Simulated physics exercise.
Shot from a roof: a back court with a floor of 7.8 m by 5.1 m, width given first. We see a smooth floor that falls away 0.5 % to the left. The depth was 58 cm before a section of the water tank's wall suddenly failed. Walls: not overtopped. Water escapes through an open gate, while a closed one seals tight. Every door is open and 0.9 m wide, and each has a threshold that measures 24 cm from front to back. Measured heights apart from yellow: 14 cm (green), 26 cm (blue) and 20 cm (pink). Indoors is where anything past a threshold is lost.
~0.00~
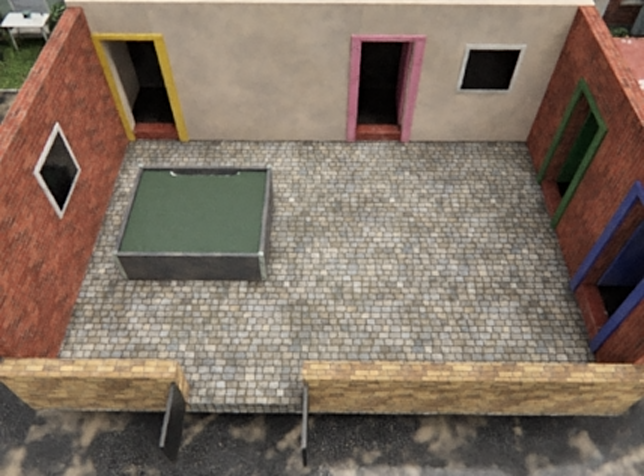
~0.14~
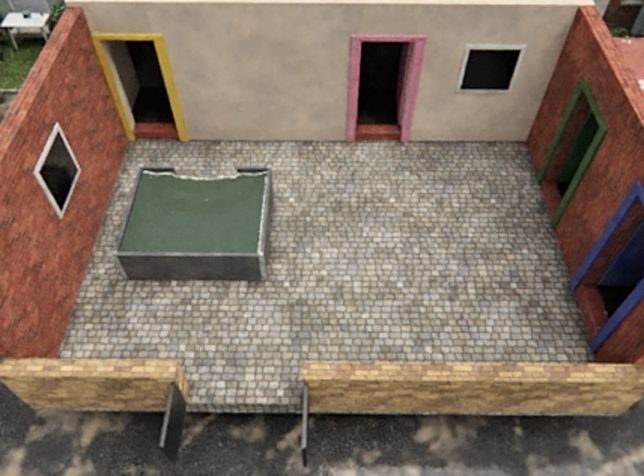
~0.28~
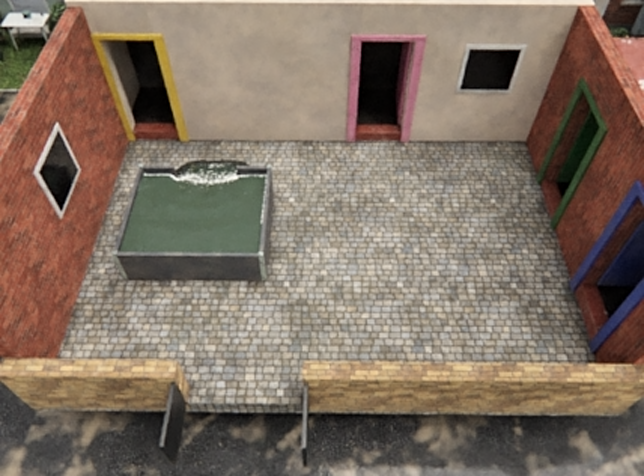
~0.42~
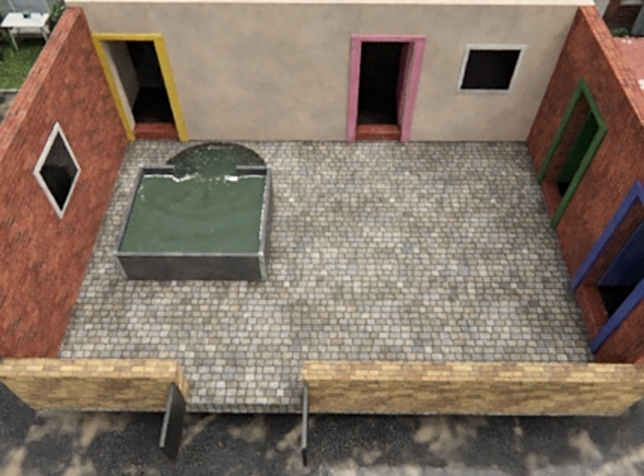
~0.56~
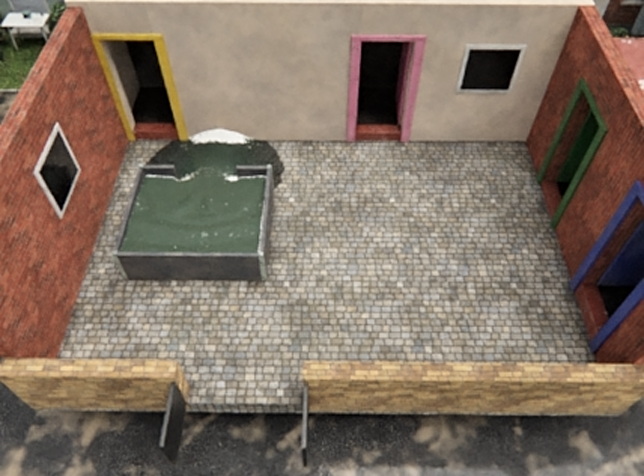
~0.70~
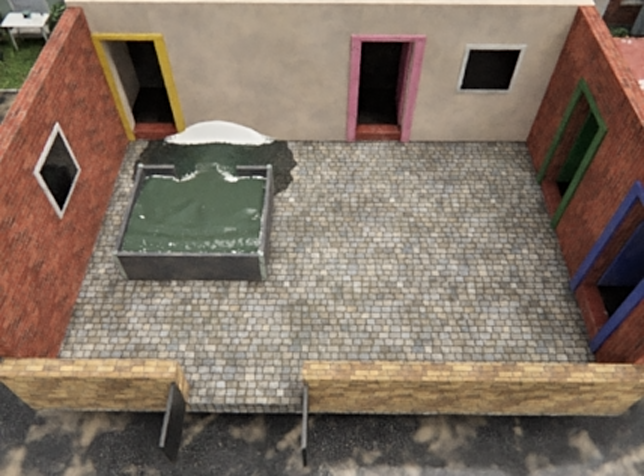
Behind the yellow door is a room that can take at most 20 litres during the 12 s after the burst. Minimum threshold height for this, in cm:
24 cm, roughly.
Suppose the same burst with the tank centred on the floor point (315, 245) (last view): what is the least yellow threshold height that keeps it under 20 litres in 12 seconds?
At least some 12.0 centimetres tall.
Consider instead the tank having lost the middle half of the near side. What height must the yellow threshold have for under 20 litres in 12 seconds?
Then it needs around 15 cm.
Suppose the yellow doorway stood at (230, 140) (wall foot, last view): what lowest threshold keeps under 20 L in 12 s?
Close to 35 cm at the least.
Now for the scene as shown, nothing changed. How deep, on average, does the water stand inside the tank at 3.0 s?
I'd put it near 27 cm.
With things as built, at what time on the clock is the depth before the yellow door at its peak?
The depth peaks at about 1.8 seconds.
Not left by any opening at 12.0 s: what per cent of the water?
Around 96 percent is still there.
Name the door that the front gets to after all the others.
That would be the blue door.
After 1.4 s water covers 10 % of the floor, deepest (46 cm) near (130, 141); 21 cm at the yellow door, 0 litres in over its 21 cm threshold.
After 3.0 s water covers 45 % of the floor, deepest (30 cm) near (130, 141); 25 cm at the yellow door, 27 litres in over its 21 cm threshold.
After 12.0 s water covers 100 % of the floor, deepest (9 cm) near (49, 385); 8 cm at the yellow door, 35 litres in over its 21 cm threshold.
At the yellow door as built, the water arrived by 0.7 s and peaked near 29 cm at 1.8 s.
With a threshold of 20 cm, 42 litres would have come in within the 12 s; with 26.5 cm, 12 litres. So under 20 litres takes about 24 cm.
